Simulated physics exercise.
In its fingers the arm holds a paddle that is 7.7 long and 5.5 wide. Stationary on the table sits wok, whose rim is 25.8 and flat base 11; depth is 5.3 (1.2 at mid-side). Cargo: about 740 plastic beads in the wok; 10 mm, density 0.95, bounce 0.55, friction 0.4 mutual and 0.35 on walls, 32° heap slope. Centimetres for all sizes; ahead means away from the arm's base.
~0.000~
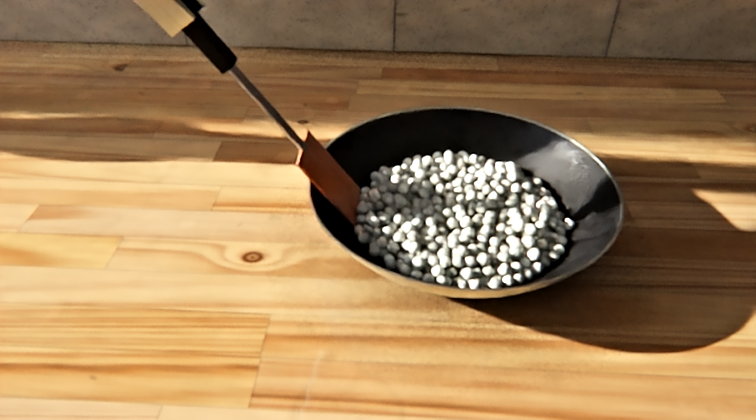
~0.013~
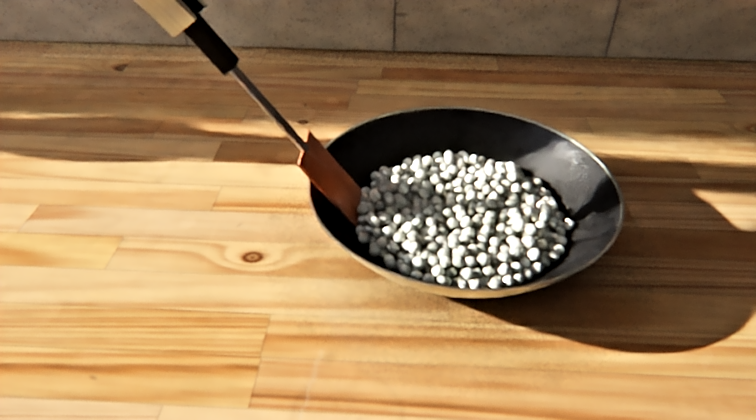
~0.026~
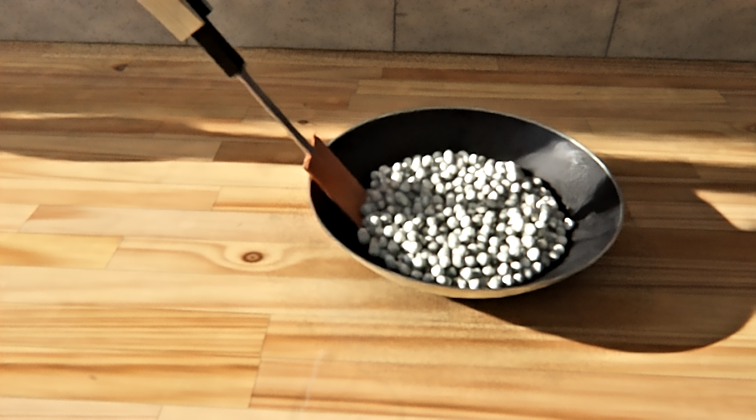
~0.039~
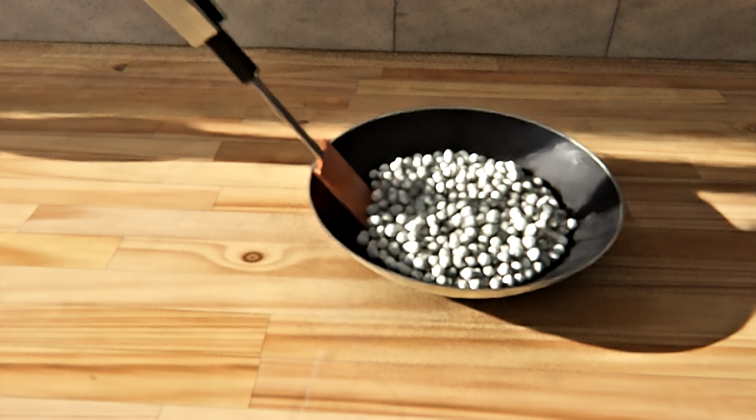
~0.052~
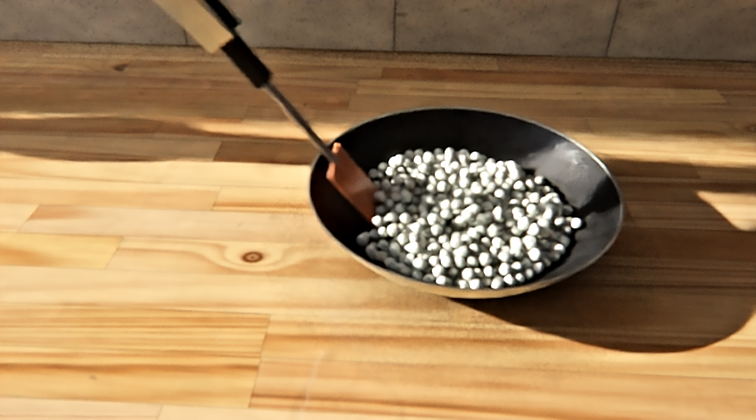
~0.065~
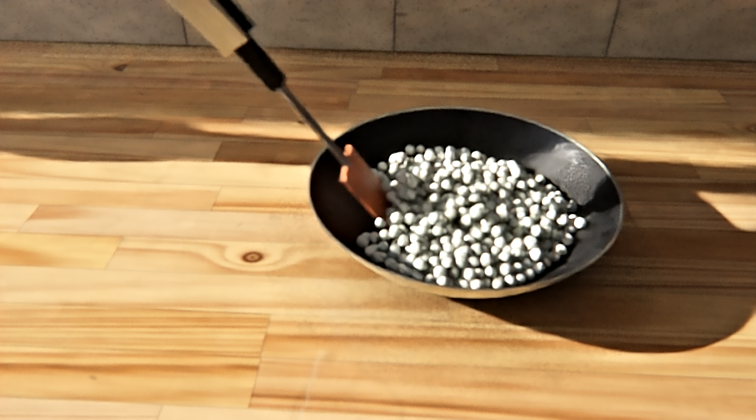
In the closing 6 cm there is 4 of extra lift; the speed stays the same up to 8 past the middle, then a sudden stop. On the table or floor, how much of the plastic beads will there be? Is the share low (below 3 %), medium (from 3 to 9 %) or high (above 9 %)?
The share is high, above 9 %.
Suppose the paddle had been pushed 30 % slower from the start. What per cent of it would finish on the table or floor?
In that case, around 5 per cent would end on the table or floor.
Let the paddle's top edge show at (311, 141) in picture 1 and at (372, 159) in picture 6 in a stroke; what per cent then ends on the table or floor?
Around 15 per cent finishes there.
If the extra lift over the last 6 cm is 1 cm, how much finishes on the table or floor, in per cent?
I'd reckon around 10 per cent.
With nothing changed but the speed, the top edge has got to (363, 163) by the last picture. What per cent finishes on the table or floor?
Roughly 15 per cent.
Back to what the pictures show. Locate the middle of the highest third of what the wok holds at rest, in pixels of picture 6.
Centre: Roughly (528, 206).
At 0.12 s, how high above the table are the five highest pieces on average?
Somewhere near 5 cm, I'd say.
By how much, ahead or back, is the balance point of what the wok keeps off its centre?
About 2.5 cm ahead.
After 0.12 s, sloping 54°, highest piece 6 above the table; 744 in the wok.
After 0.18 s, sloping 54°, highest piece 6 above the table; 744 in the wok.
After 0.41 s, sloping 54°, highest piece 5 above the table; 648 in the wok, 91 on the table or floor, 5 on the blade or in flight.
After 1.46 s, sloping 54°, highest piece 5 above the table; 648 in the wok, 96 on the table or floor.
In the end, 648 in the wok, 96 on the table or floor. That is 13 % on the table or floor.
